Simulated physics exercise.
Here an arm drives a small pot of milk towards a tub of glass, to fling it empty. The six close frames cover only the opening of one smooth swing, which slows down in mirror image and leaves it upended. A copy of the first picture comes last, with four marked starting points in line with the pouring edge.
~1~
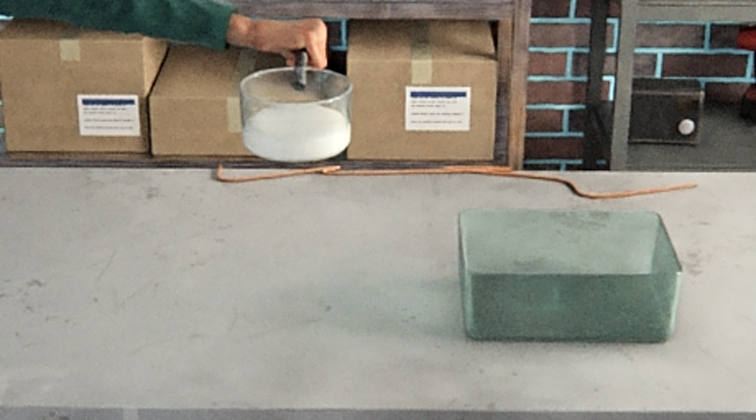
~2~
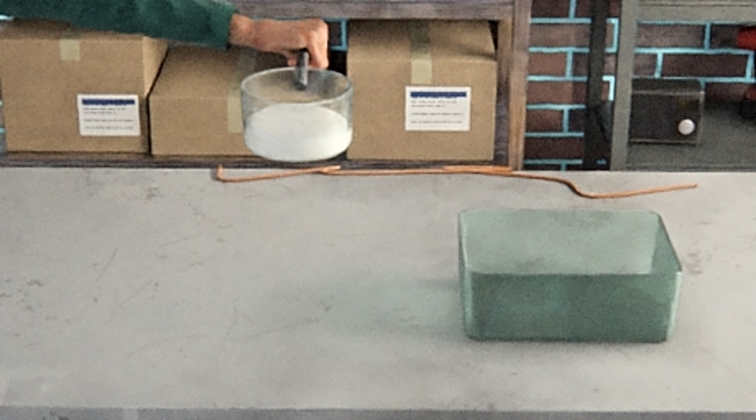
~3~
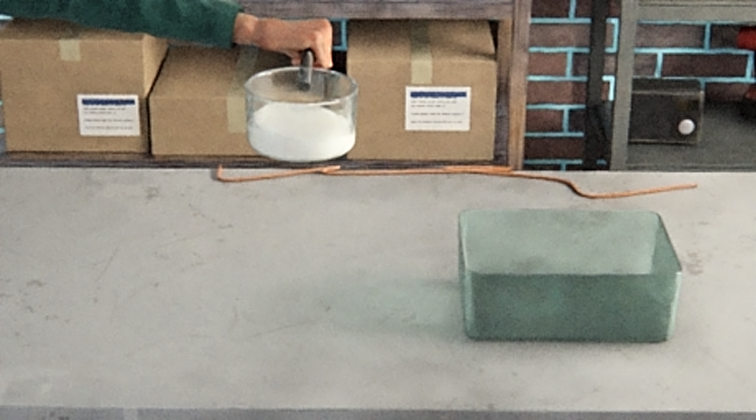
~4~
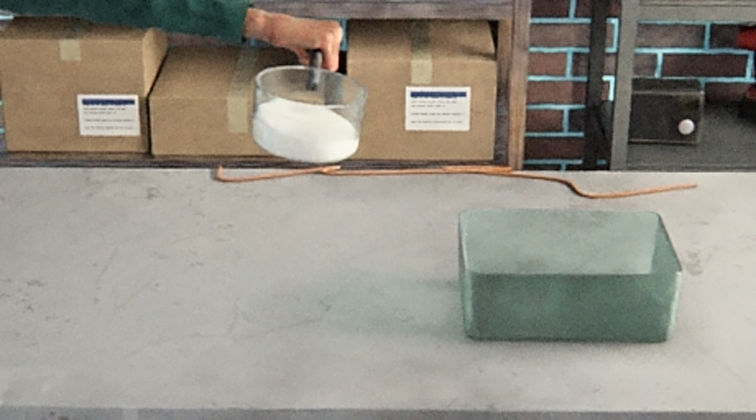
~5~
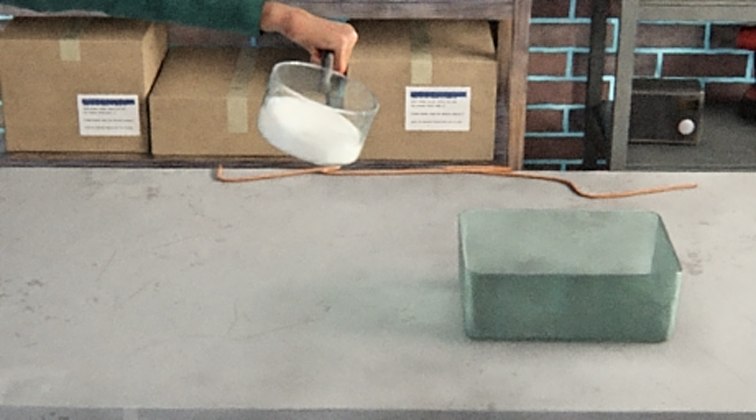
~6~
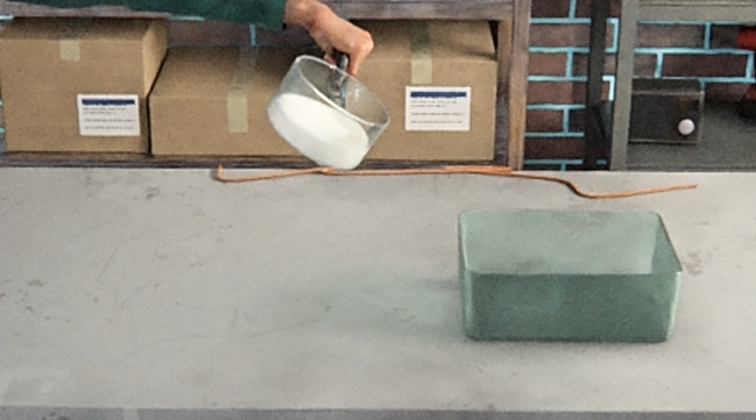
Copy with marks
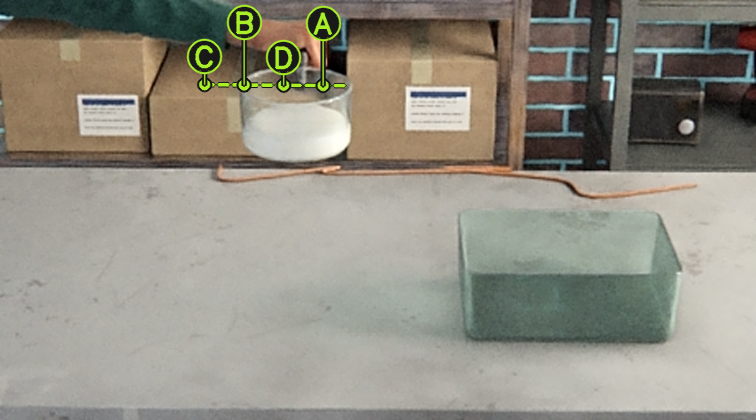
We see a hand in a green sleeve holding a small clear pot of white contents above a gray table with a greenish glass tub; the pot stays nearly still, then shifts slightly right and tilts rightward increasingly.
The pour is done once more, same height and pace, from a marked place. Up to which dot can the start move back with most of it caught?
The answer is dot A.
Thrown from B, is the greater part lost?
Yes.
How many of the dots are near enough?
One.
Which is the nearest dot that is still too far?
Here it is dot D.
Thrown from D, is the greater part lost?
Yes, that goes wrong.
On the marked copy, A at (323, 85); B at (244, 84); C at (204, 84); D at (283, 85).
With A, about 77 % lands in the tub, 15 % falls short and 9 % goes beside or beyond.
With B, about 0 % lands in the tub, 98 % falls short.
With C, about 0 % lands in the tub, 100 % falls short.
With D, about 8 % lands in the tub, 90 % falls short.
